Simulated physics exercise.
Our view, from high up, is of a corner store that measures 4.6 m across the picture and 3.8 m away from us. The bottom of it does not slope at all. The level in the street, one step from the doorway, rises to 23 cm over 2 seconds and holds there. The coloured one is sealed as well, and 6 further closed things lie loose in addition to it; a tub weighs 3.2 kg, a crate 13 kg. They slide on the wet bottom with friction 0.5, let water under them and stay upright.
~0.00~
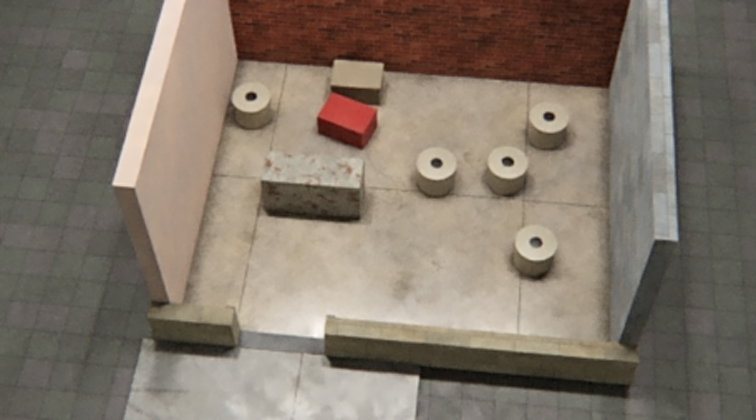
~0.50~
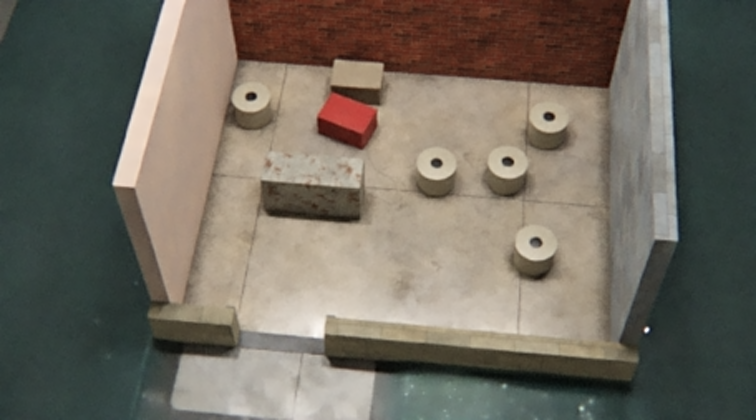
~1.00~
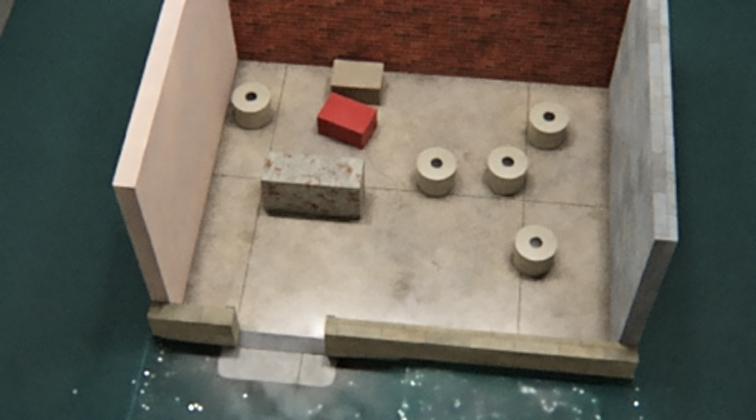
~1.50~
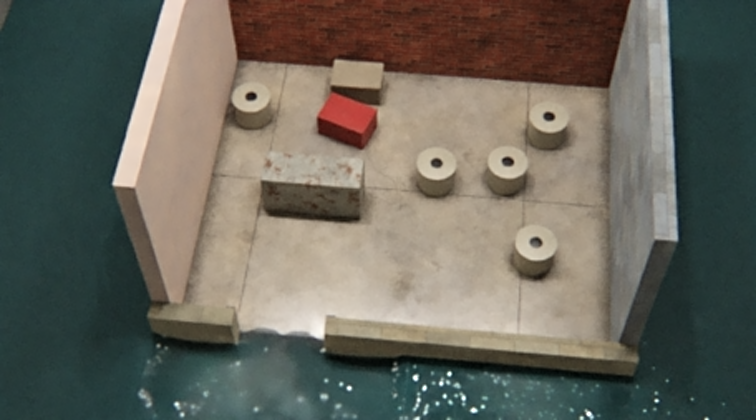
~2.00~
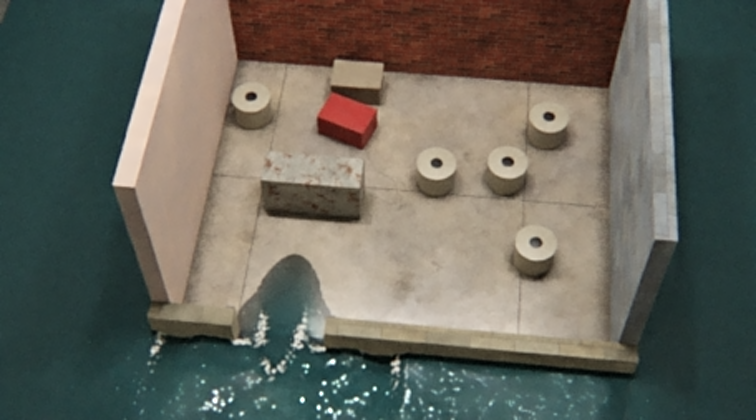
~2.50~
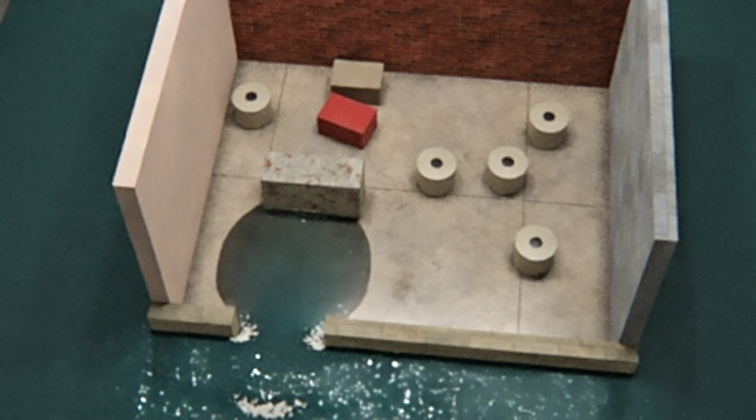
A small open-topped room with a brick back wall, a pale pink left wall and a grey right wall is seen from high above by a still camera. On its beige floor sit a red crate, a tan block behind it, a speckled block in front, and five pale round drums, mostly toward the right. Dark green water covers the paving outside, then enters the front doorway and spreads in a rounded pool to the speckled block, while the objects stay put.
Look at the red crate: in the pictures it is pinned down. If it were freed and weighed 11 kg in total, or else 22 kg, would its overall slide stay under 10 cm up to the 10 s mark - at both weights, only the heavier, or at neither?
Only at 22 kg.
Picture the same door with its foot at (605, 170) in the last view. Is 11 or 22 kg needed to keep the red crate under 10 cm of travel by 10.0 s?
Answer: No option succeeds.
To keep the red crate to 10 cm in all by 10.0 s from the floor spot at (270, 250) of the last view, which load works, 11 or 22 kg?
Well, no option works.
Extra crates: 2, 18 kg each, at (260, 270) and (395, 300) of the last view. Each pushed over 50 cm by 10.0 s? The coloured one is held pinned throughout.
In the order given, beyond the mark and then within the mark.
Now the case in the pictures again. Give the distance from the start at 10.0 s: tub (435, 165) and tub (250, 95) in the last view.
Net displacement, in order: 120 cm; 200 cm.
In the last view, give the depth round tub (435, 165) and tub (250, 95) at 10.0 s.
Depths: Near 10 cm, then near 6 cm.
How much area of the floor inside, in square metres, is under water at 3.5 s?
The covered patch comes to about 5.5 m2.
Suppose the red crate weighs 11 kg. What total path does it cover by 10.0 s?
Close to 40 centimetres all told.
After 3.5 s the red crate would be 0 cm from its start with 11 kg and 0 cm from its start with 22 kg; 0 cm of water round it then.
After 4.5 s the red crate would be 0 cm from its start with 11 kg and 0 cm from its start with 22 kg; 0 cm of water round it then.
After 7.0 s the red crate would be 3 cm from its start with 11 kg and 0 cm from its start with 22 kg; 4 cm of water round it then.
After 10.0 s the red crate would be 41 cm from its start with 11 kg and 0 cm from its start with 22 kg; 4 cm of water round it then.
